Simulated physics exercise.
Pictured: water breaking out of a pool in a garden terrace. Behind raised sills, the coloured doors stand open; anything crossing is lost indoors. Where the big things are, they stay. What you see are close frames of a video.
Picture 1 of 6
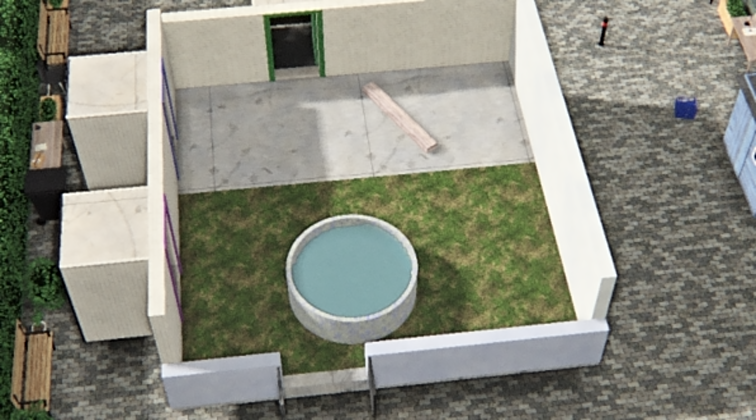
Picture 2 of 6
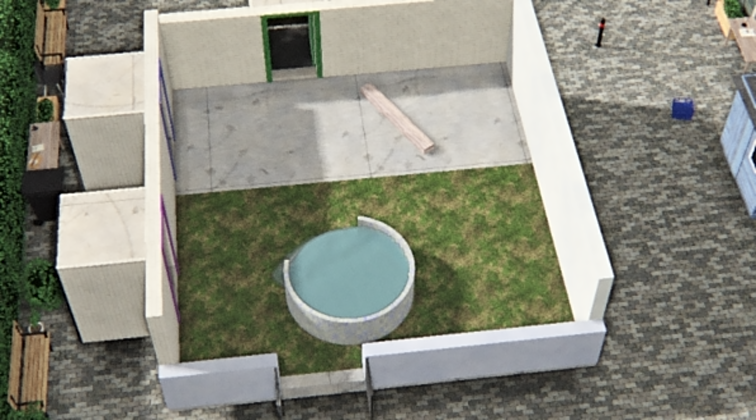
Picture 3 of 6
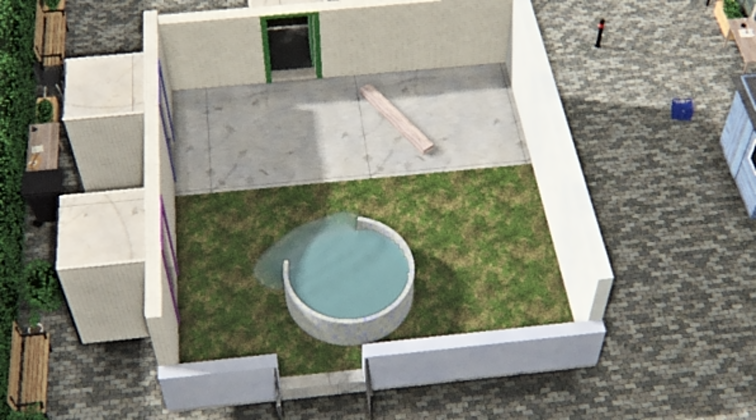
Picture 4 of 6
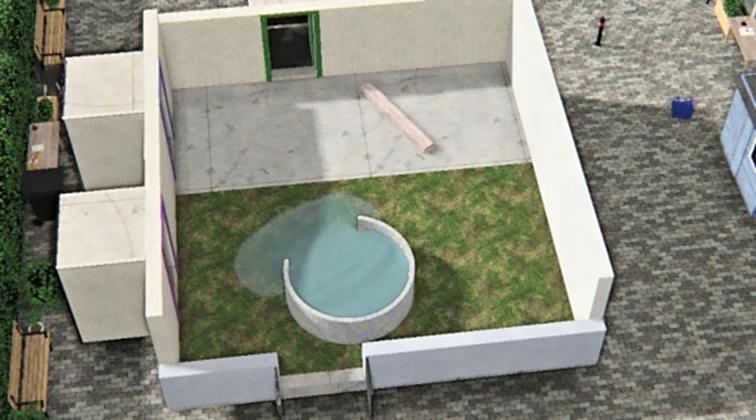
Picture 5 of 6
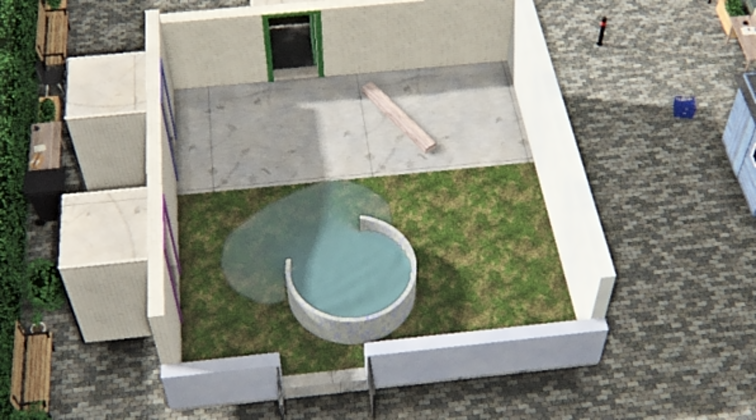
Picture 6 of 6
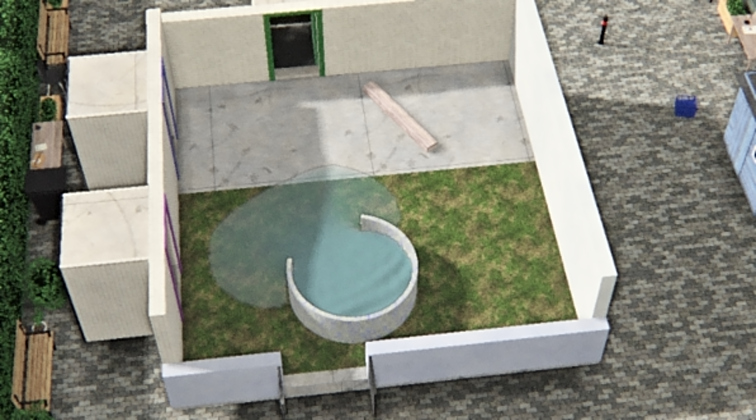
The clip opens on a walled garden terrace seen from above, with still water in a round tank on the grass and a plank lying on the paving behind it. A gap appears in the tank's far side, and water pours out, spreading in a widening sheet across the grass to the paving's edge.
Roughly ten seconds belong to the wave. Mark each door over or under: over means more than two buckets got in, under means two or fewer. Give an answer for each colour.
Blue door - under, green door - over, purple door - under.
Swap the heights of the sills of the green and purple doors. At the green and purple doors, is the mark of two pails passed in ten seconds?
Logged: Green door stays inside the limit; purple door stays inside the limit.
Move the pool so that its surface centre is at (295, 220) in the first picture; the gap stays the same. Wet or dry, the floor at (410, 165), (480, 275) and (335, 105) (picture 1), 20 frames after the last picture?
I'd say still dry for the first, still dry for the second and swamped for the third.
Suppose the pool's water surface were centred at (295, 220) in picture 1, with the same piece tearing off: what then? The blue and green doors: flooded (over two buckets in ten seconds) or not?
Blue door tops the limit, green door tops the limit.
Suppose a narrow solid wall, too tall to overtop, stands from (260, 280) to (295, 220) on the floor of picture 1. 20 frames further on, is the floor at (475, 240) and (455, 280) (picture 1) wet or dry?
Result by location - first parched, second parched.
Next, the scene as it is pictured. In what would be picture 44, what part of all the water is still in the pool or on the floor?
Close to 96 %.
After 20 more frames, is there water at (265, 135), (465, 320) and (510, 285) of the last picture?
First spot submerged, second spot spared, third spot spared.
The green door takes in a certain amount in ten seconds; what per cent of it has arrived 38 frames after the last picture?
Approximately 95 per cent.
A moment on, water covers 30 % of the floor; the blue door not reached, the green door not reached, the purple door not reached.
Next, water covers 45 % of the floor; the blue door wet at the sill, nothing in, the green door wet at the sill, nothing in, the purple door wet at the sill, nothing in.
Then, water covers 50 % of the floor; the blue door wet at the sill, nothing in, the green door over two buckets in, the purple door wet at the sill, nothing in.
Later, water covers 65 % of the floor; the blue door wet at the sill, nothing in, the green door over two buckets in, the purple door wet at the sill, nothing in.
In the end, water covers 85 % of the floor; the blue door wet at the sill, nothing in, the green door over two buckets in, the purple door wet at the sill, nothing in.
